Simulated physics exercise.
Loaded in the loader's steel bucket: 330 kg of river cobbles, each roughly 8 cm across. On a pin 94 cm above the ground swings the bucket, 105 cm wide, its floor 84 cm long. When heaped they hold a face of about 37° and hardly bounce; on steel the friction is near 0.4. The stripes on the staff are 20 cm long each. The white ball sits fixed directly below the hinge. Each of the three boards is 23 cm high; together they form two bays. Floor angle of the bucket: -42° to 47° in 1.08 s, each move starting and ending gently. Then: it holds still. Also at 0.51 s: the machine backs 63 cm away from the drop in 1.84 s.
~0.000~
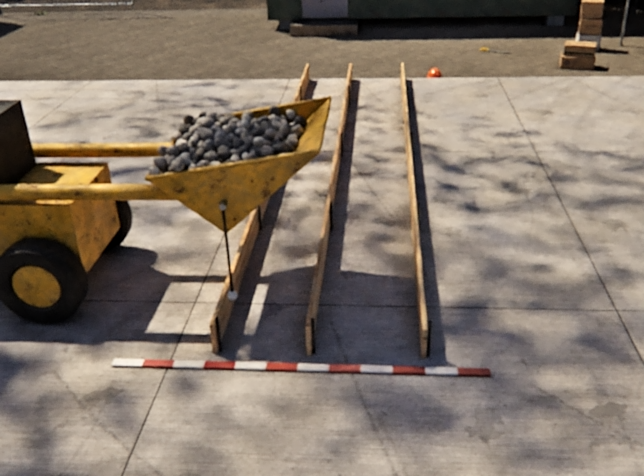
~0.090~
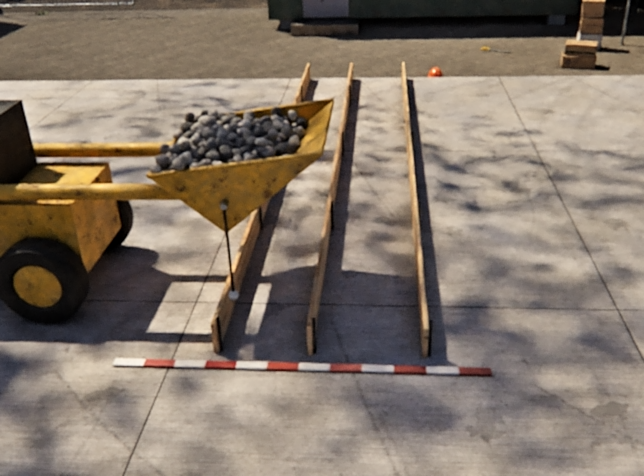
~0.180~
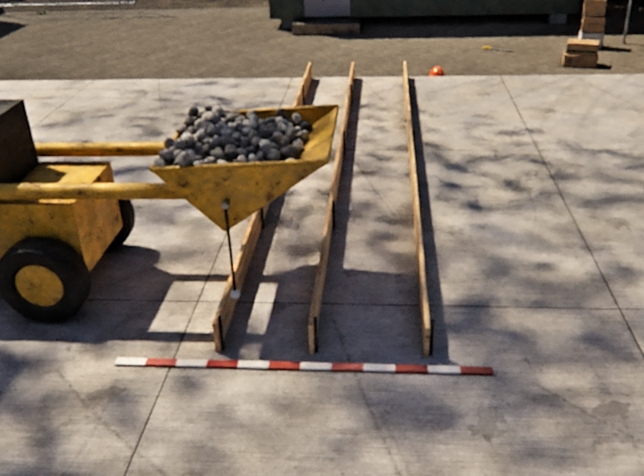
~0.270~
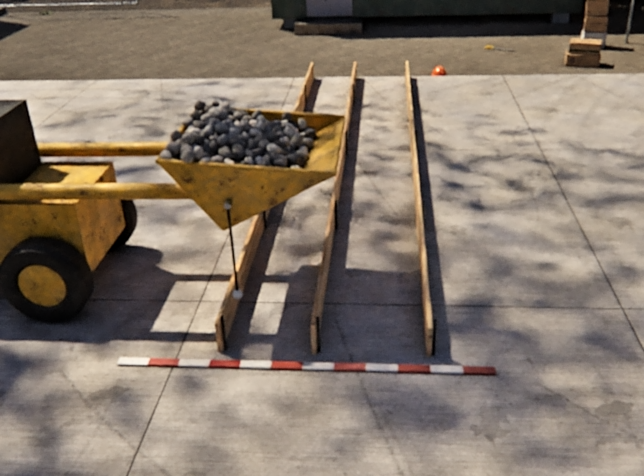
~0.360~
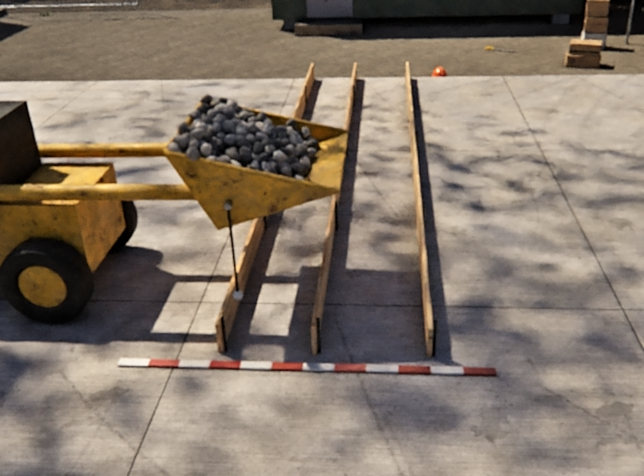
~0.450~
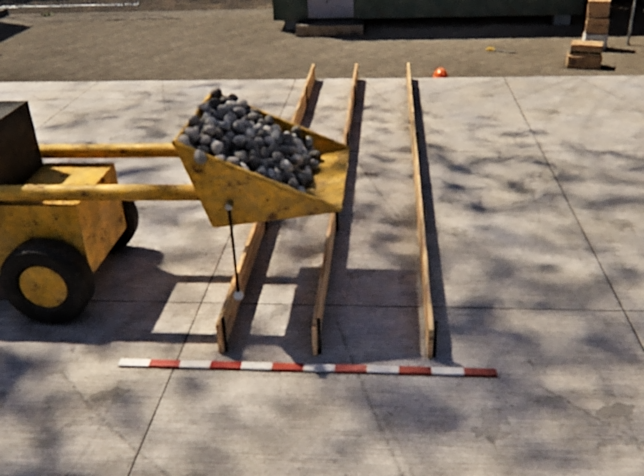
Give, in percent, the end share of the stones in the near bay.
Near 70 percent.
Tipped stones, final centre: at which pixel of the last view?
Roughly at pixel (306, 280).
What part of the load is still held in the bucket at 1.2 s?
I'd say it's holding near 25 per cent.
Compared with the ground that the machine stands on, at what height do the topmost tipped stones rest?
I'd put it at roughly 30 cm above the ground.
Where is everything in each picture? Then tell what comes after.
In the first picture, lip at (319, 151), floor tilted -42°, highest stones at (246, 123).
In the second picture, the bucket is at -40°, its lip at (322, 154); the top of the load is at (240, 124); the stones move at 0.1 m/s on average.
In the third picture, lip at (328, 161), floor tilted -35°, highest stones at (223, 122); the stones move at 0.3 m/s on average.
In the fourth picture, lip at (336, 174), floor tilted -28°, highest stones at (212, 115); the stones move at 0.4 m/s on average.
In the fifth picture, the bucket is at -19°, its lip at (340, 191); the top of the load is at (213, 108); the stones move at 0.4 m/s on average.
In the sixth picture, lip at (341, 210), floor tilted -9°, highest stones at (217, 105); the stones move at 0.5 m/s on average.
After 0.8 s the floor is at 33°; 98 % in the bucket, 2 % in the near bay; the foremost stones are at (321, 235).
After 1.2 s the floor is at 47°; 26 % in the bucket, 54 % in the near bay, 21 % in the far bay; the foremost stones are at (383, 276).
After 2.8 s the floor is at 47°; 0 % in the bucket, 72 % in the near bay, 28 % in the far bay; the foremost stones are at (418, 291).
After 5.3 s the floor is at 47°; 0 % in the bucket, 72 % in the near bay, 28 % in the far bay; the foremost stones are at (418, 291).
